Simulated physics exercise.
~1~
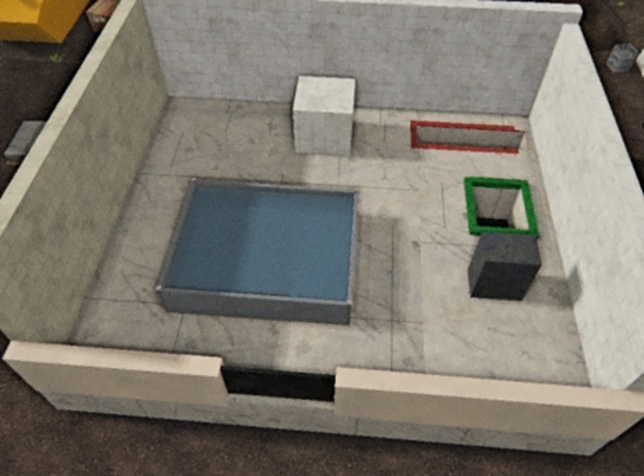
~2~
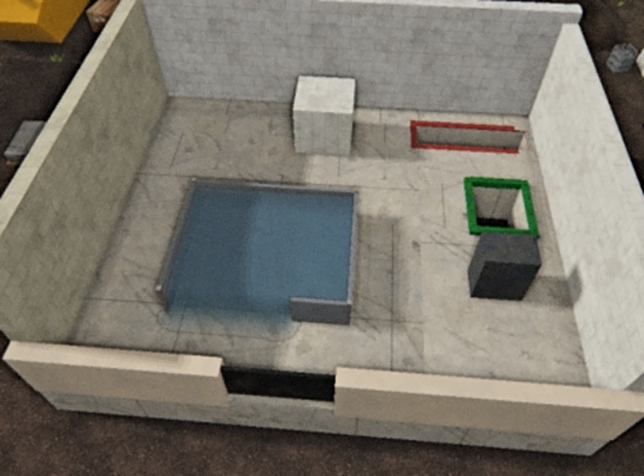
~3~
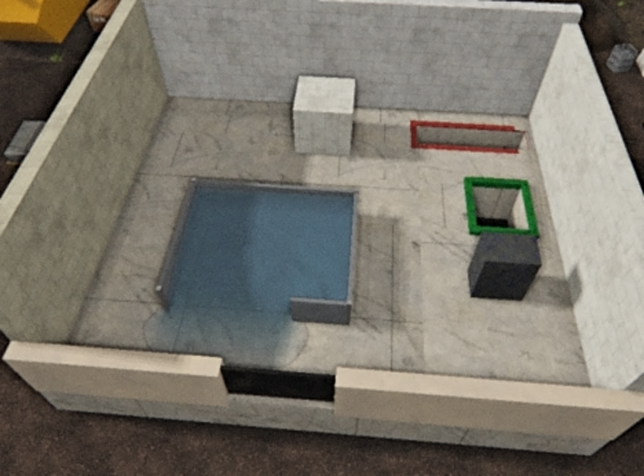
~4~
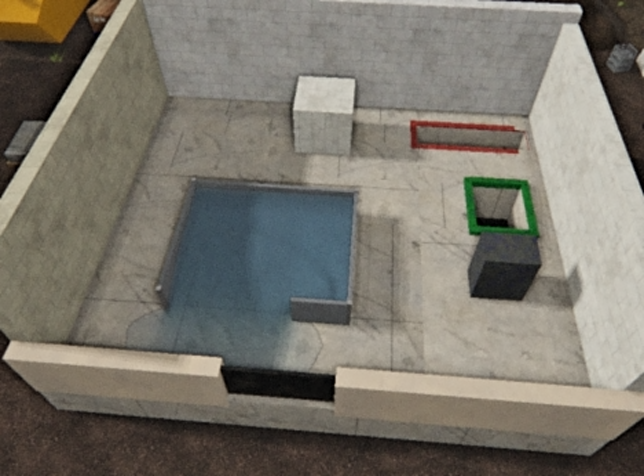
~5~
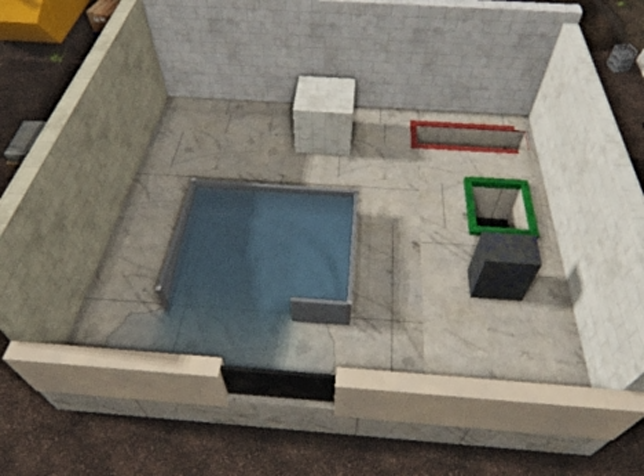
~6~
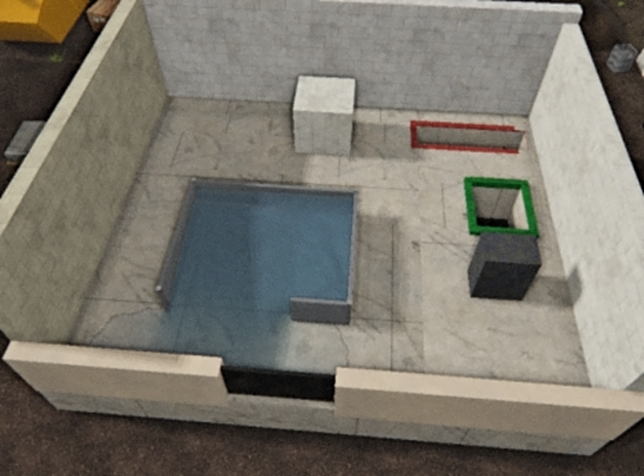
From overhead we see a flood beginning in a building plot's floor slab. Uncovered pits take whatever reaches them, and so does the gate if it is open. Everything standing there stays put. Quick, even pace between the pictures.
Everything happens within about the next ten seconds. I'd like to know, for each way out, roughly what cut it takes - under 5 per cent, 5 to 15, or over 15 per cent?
The gate gets hardly any of it - below five per cent, the green pit gets hardly any of it - below five per cent, the red pit gets a middling share of it - five to fifteen per cent.
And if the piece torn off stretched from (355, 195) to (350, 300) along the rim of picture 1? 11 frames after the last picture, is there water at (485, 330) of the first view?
My call: Swamped.
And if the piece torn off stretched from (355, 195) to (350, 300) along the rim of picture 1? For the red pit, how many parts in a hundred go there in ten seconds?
Red: 25 %.
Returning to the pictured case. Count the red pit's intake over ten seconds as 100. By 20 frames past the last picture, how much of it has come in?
Working it through, I arrive at 0 %.
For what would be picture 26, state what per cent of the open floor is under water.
About 55 %.
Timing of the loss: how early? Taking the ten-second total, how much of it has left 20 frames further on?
Around 0 % of the total, roughly.
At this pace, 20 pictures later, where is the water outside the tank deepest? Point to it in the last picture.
Pointing at (56, 368).
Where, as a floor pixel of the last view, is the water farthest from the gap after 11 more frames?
Approximate pixel: (545, 407).
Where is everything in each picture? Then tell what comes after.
The first frame shows still water in the water tank at (265, 240).
In the second frame, the front is at (164, 320), out from the gap at (230, 308).
In the third frame, the front is at (151, 334), out from the gap at (230, 309).
In the fourth frame, the front is at a hidden place, out from the gap at (230, 309).
In the fifth frame, water pours out at (230, 309) and has run to a hidden place.
In the sixth frame, water pours out at (230, 309) and has run to a hidden place.
A moment on, water covers 15 % of the floor; the gate 0 %, the green pit 0 %, the red pit 0 %.
Next, water covers 30 % of the floor; the gate 0 %, the green pit 0 %, the red pit 0 %.
Then, water covers 55 % of the floor; the gate 0 %, the green pit 0 %, the red pit 0 %.
Later, water covers 70 % of the floor; the gate 0 %, the green pit 0 %, the red pit 1 %.
In the end, water covers 95 % of the floor; the gate 0 %, the green pit 0 %, the red pit 7 %.
